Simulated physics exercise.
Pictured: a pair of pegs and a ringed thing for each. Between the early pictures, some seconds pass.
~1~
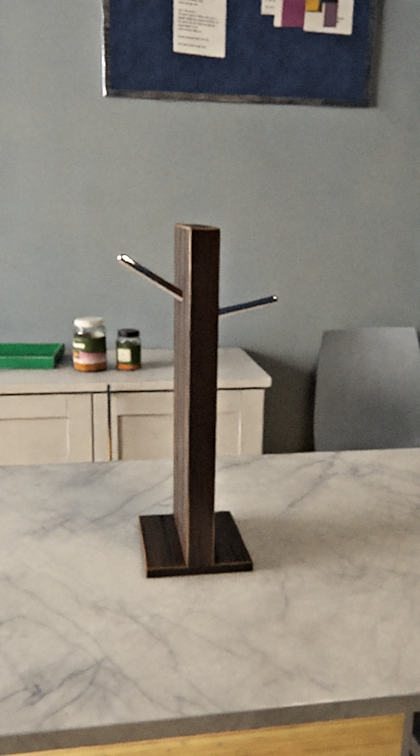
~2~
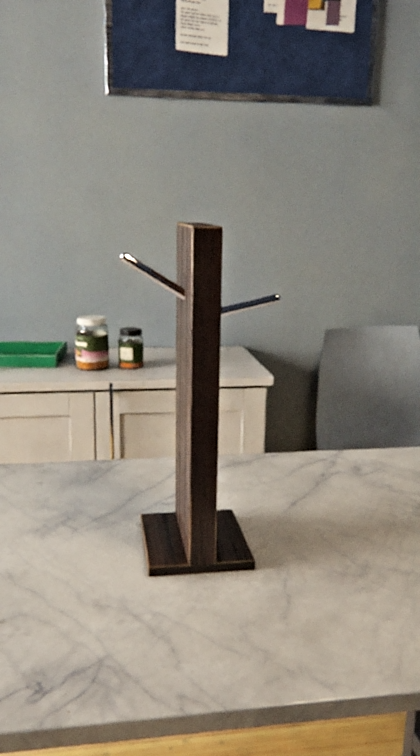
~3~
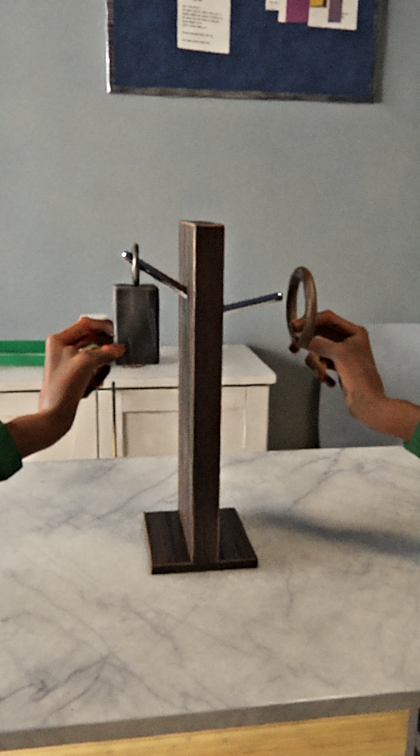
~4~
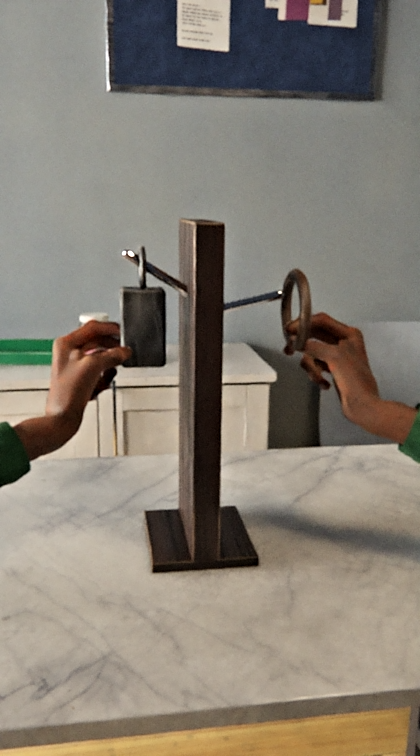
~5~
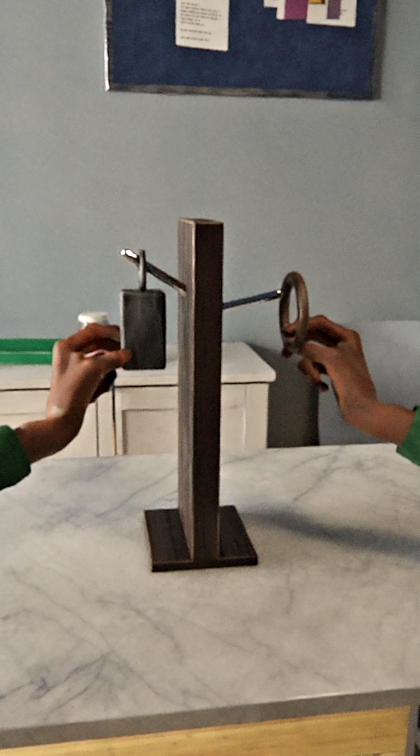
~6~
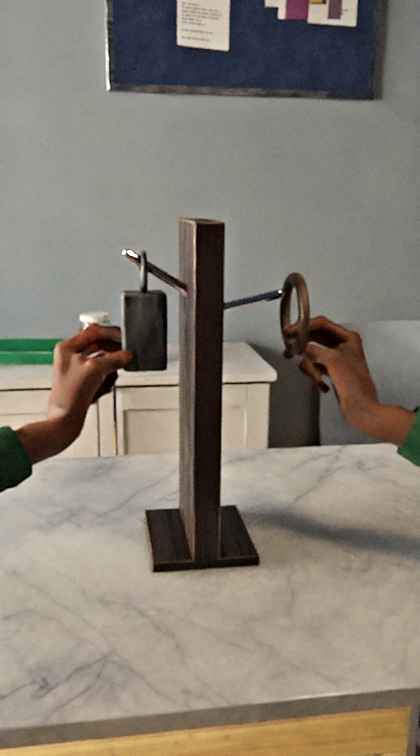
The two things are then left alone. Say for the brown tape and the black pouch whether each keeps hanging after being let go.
Result: The brown tape descends, the black pouch is retained.
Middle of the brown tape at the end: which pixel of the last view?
It ends up around (286, 503).
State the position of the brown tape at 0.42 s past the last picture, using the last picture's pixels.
I'd put its middle at about (287, 478).
Then, 0.16 s after the last picture, brown tape falling near (292, 366); black pouch tipped 11° from how it was near (151, 321).
Then, 0.26 s after the last picture, brown tape falling near (287, 483); black pouch moved a little near (162, 324).
Then, 0.42 s after the last picture, brown tape falling near (287, 478); black pouch tipped 13° from how it was near (157, 326).
At rest, the brown tape falls off, near (286, 504); the black pouch stays on its peg, near (162, 326).
